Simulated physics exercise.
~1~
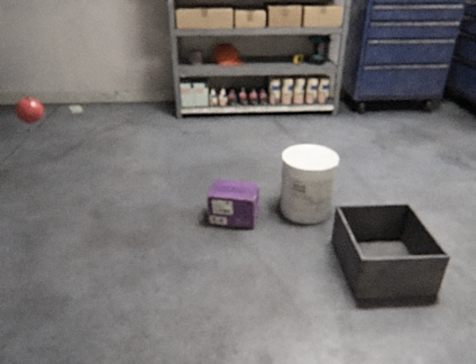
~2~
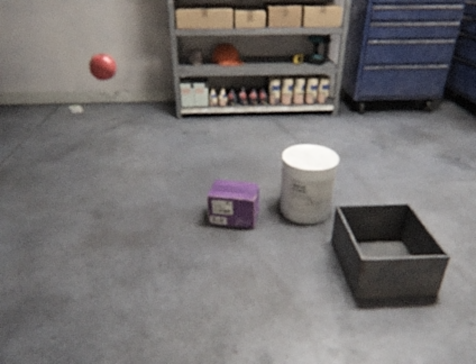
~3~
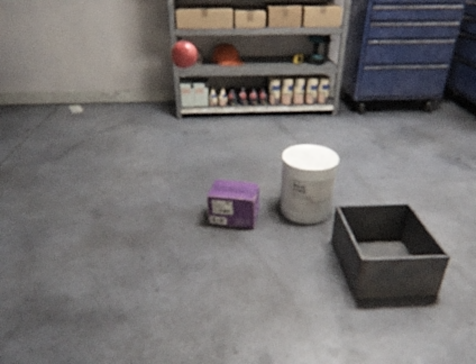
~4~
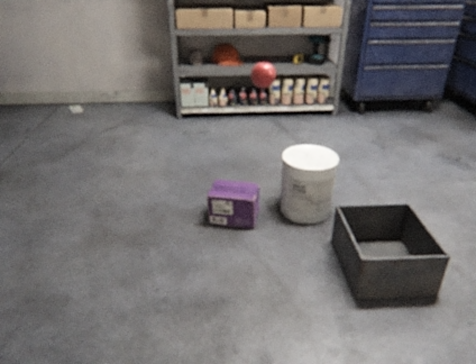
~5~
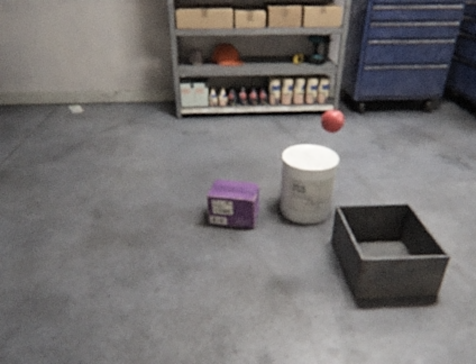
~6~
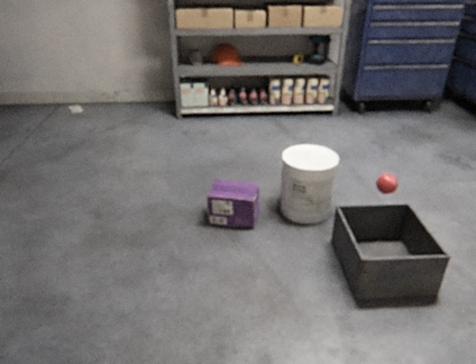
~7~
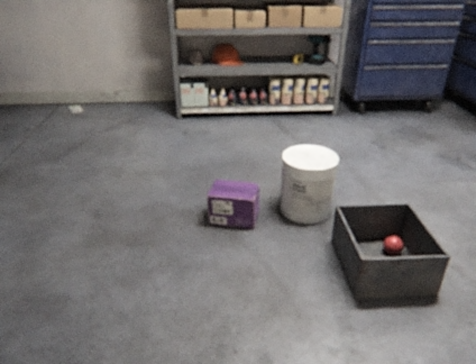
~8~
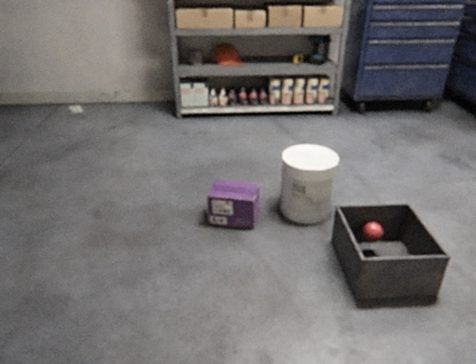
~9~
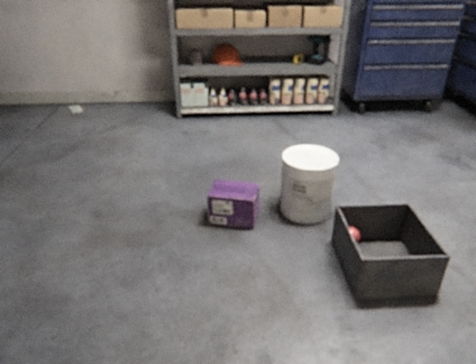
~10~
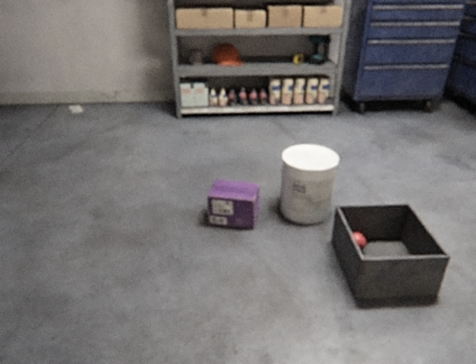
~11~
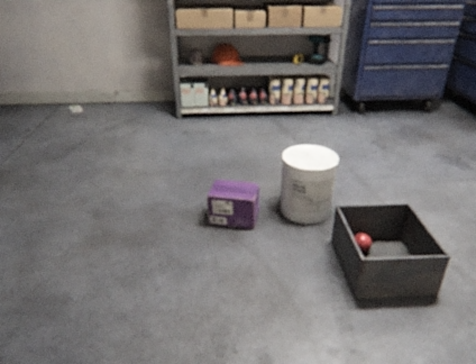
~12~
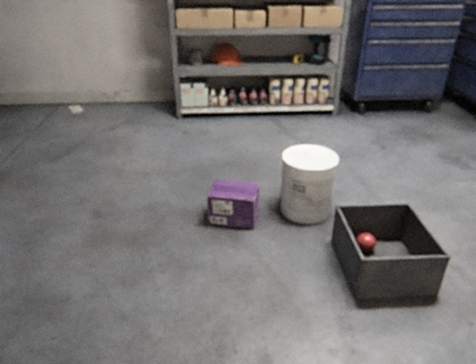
On a workshop floor, a red apple flying in from the left past a white pail and purple parcel, bouncing and settling inside an open box.
